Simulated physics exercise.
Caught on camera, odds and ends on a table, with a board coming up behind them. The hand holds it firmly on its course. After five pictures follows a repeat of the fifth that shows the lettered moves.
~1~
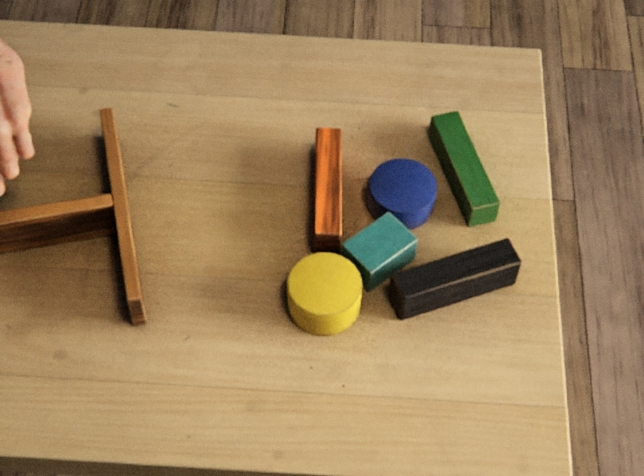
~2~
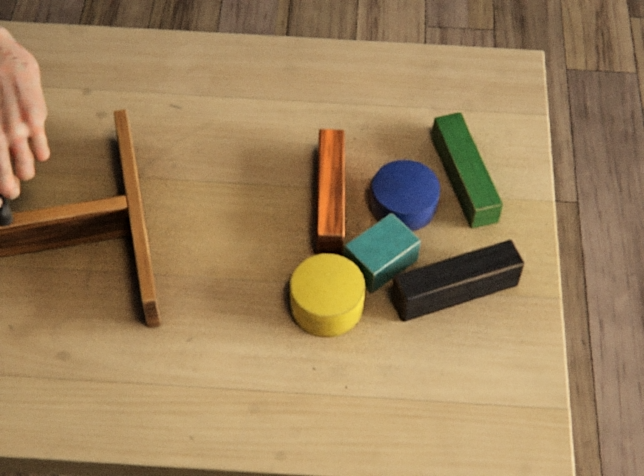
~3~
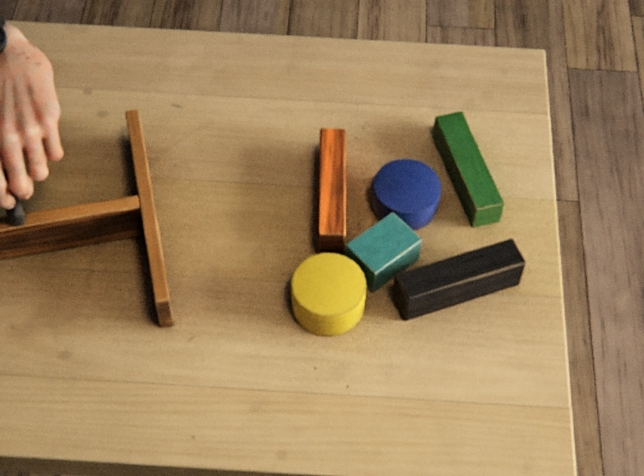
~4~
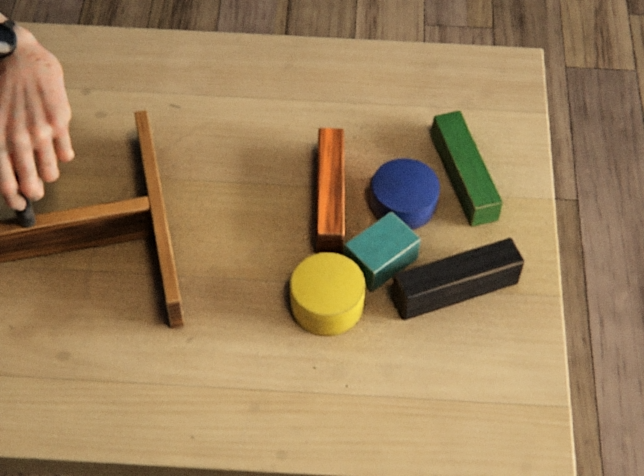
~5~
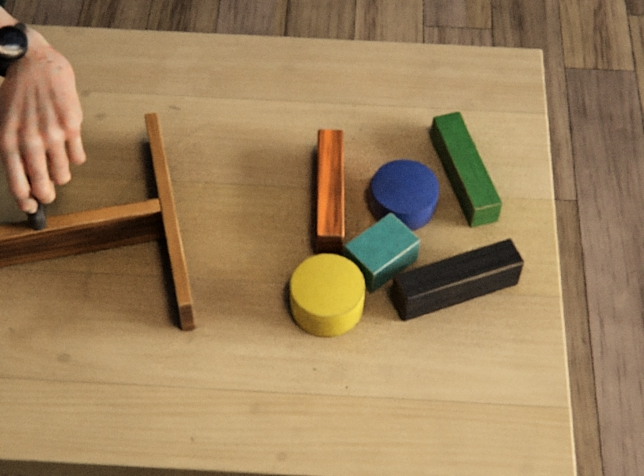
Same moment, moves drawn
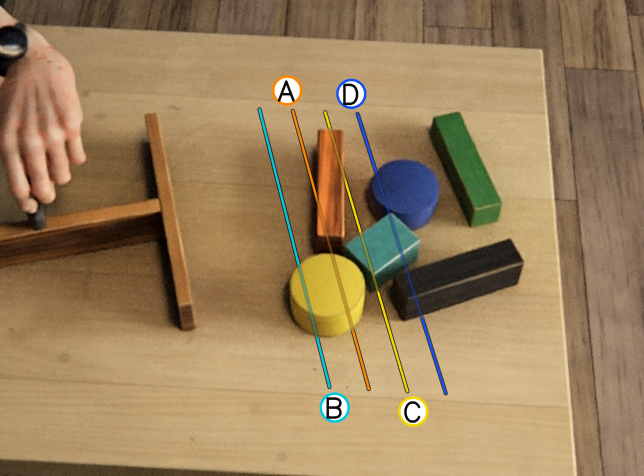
A hand slides a T-shaped wooden board slowly rightward across a table toward six motionless colored blocks.
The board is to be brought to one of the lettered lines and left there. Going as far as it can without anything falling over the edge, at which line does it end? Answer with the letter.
Line D.
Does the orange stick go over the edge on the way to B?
No.
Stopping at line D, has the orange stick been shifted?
Yes.
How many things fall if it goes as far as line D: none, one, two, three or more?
The count is none.
On the marked copy, A at (328, 238); B at (292, 236); C at (363, 240); D at (398, 242).
Taking D. A third of the way, board (252, 207); green bar (465, 168); black stick (457, 280).
Two thirds of the way, board (335, 211); black stick (497, 277); turquoise block (414, 241).
When it is over, board (395, 214); black stick (551, 268); green bar (481, 163); nothing has fallen.
As for the rest, A is safe but short; B is safe but short; C is safe but short.
